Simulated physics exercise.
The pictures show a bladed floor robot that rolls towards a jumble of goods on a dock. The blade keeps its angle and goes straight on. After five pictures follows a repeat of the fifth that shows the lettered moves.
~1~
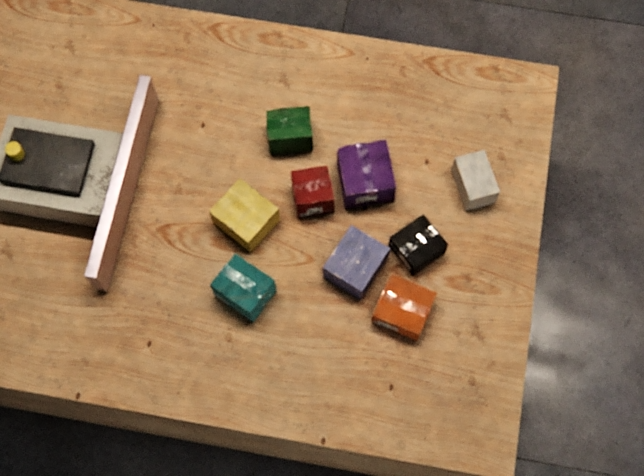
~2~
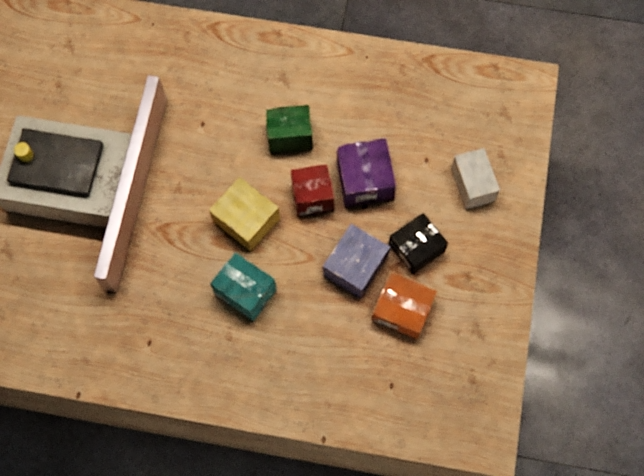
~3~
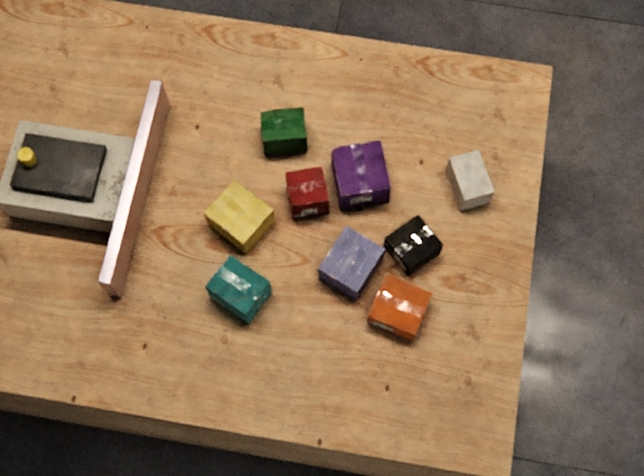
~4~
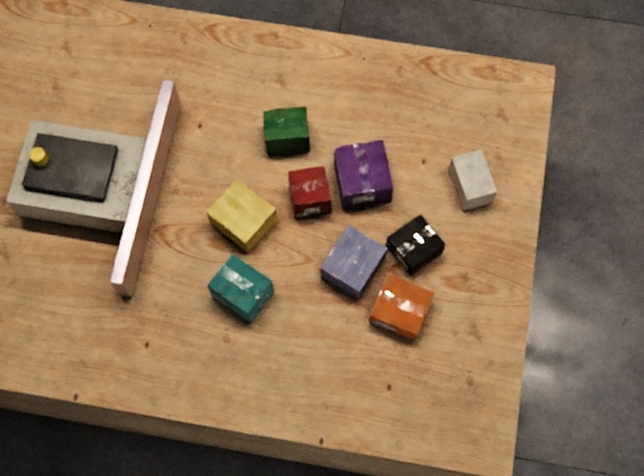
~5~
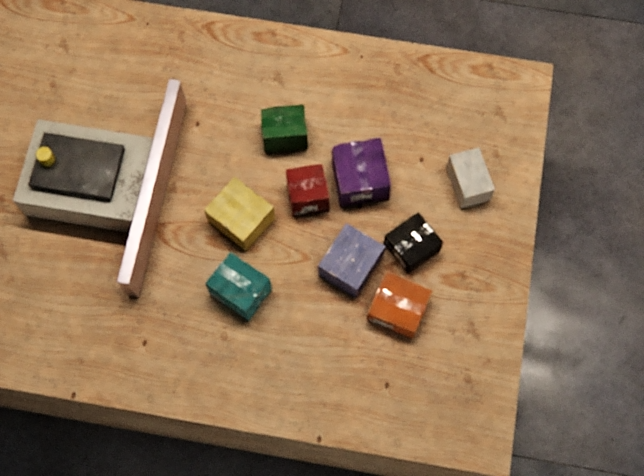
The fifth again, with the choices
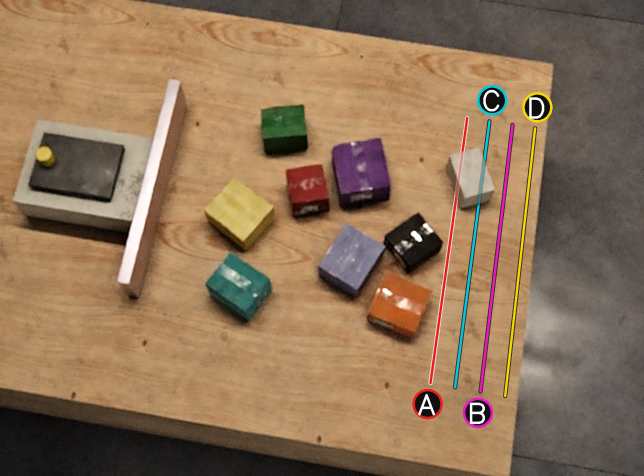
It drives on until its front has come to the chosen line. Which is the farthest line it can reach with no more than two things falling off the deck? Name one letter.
Line A.
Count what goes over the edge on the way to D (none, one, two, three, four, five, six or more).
In all, six or more.
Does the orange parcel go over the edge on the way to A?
No.
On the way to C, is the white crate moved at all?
Yes.
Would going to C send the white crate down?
By then, yes.
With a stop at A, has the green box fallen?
By then, no.
On the marked copy, A at (450, 244); B at (497, 252); C at (473, 248); D at (521, 256).
With A. Early on, robot (190, 184); green box (303, 134); turquoise box (275, 284).
Further on, robot (298, 202); white crate (493, 180); black parcel (458, 244).
At the end, robot (381, 215); white crate over the edge; black parcel over the edge; two fallen.
As for the rest, B drops five; C drops five; D drops nine.
